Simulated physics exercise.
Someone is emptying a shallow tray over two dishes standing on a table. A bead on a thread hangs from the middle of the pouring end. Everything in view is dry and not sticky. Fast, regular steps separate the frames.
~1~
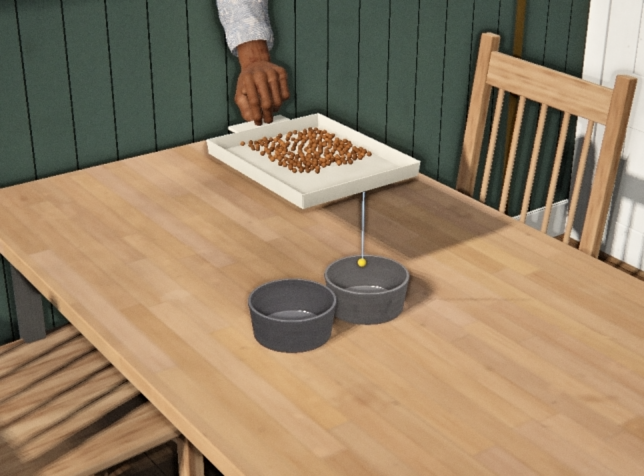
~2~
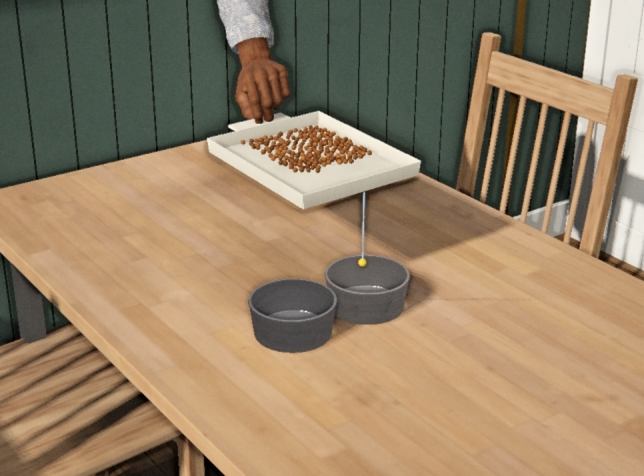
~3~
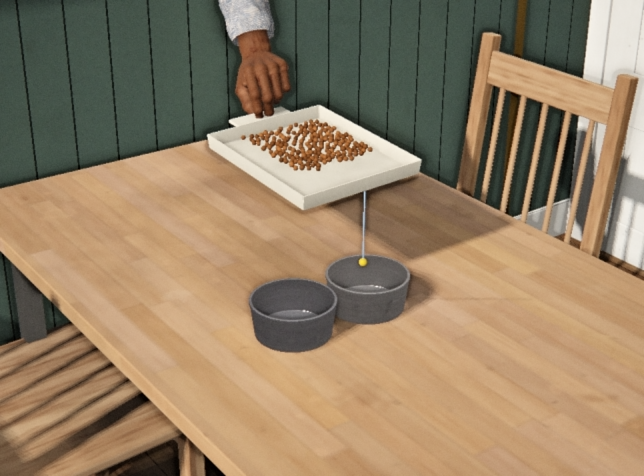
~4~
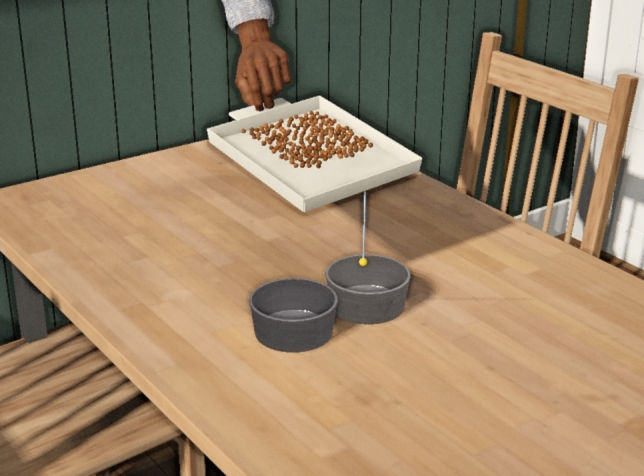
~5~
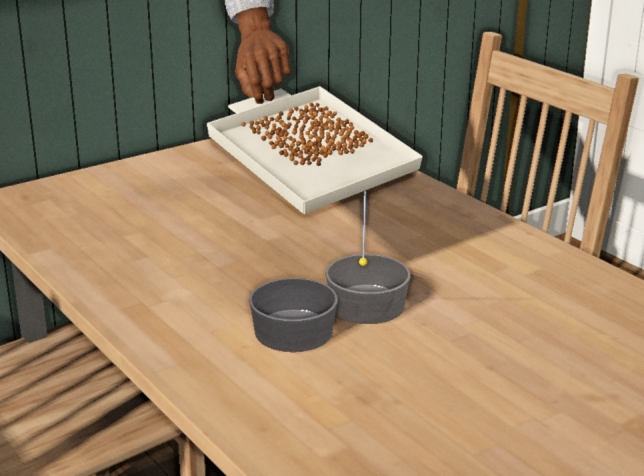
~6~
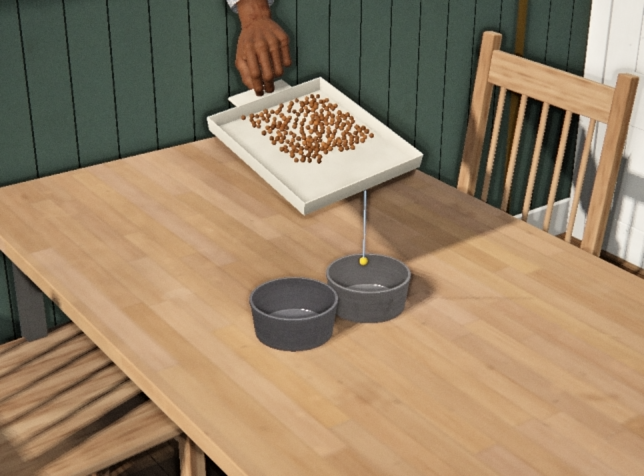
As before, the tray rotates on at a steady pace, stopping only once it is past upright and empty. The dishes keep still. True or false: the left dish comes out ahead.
True.
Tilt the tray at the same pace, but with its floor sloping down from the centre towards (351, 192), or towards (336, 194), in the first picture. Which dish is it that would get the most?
For the first heading it's the dish at right, and for the second it's the dish at left.
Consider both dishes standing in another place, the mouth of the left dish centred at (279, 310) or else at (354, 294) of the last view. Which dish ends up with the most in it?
Case one: The dish at right. Case two: The dish at left.
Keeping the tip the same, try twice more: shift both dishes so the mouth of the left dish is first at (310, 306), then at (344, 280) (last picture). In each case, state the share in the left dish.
The first position comes out at 60 per cent, the other at 70 per cent.
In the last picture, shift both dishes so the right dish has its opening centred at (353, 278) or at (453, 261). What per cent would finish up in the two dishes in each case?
In order: 70 percent, then 10 percent.
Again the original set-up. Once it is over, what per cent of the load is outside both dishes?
10 %.
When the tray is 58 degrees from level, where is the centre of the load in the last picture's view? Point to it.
The load's middle is around (316, 197).
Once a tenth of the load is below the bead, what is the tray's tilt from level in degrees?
I'd say it is tilted about 80°.
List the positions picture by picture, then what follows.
Corners of the pouring end at (303, 194) and (418, 162), level; middle of the load at (313, 149), cereal balls; left dish at (317, 331); right dish at (392, 303); bead on its thread at (362, 263), in the first picture.
Corners of the pouring end at (303, 194) and (419, 161), level; middle of the load at (314, 148), in the second picture.
Corners of the pouring end at (304, 196) and (419, 160), tipped barely, lowest at the left corner; middle of the load at (314, 144), in the third picture.
Corners of the pouring end at (304, 198) and (420, 158), tipped a little, lowest at the left corner; middle of the load at (315, 138), in the fourth picture.
Corners of the pouring end at (304, 200) and (420, 156), tipped a little, lowest at the left corner; middle of the load at (315, 133), in the fifth picture.
Corners of the pouring end at (305, 202) and (421, 154), tipped a little, lowest at the left corner; middle of the load at (315, 127); left dish at (318, 329); right dish at (393, 302), in the sixth picture.
Soon, tray tipped steeply; nearly all on the tray; a small part in the left dish; a stray few outside both; a stray few in the air.
A while on, tray tipped right over; most on the tray; a small part in the left dish; a stray few outside both; a stray few in the air.
Towards the end, tray tipped past a quarter turn; most in the left dish; a stray few in the right dish; a small part outside both.
Finally, tray tipped past a quarter turn; most in the left dish; a stray few in the right dish; a small part outside both.
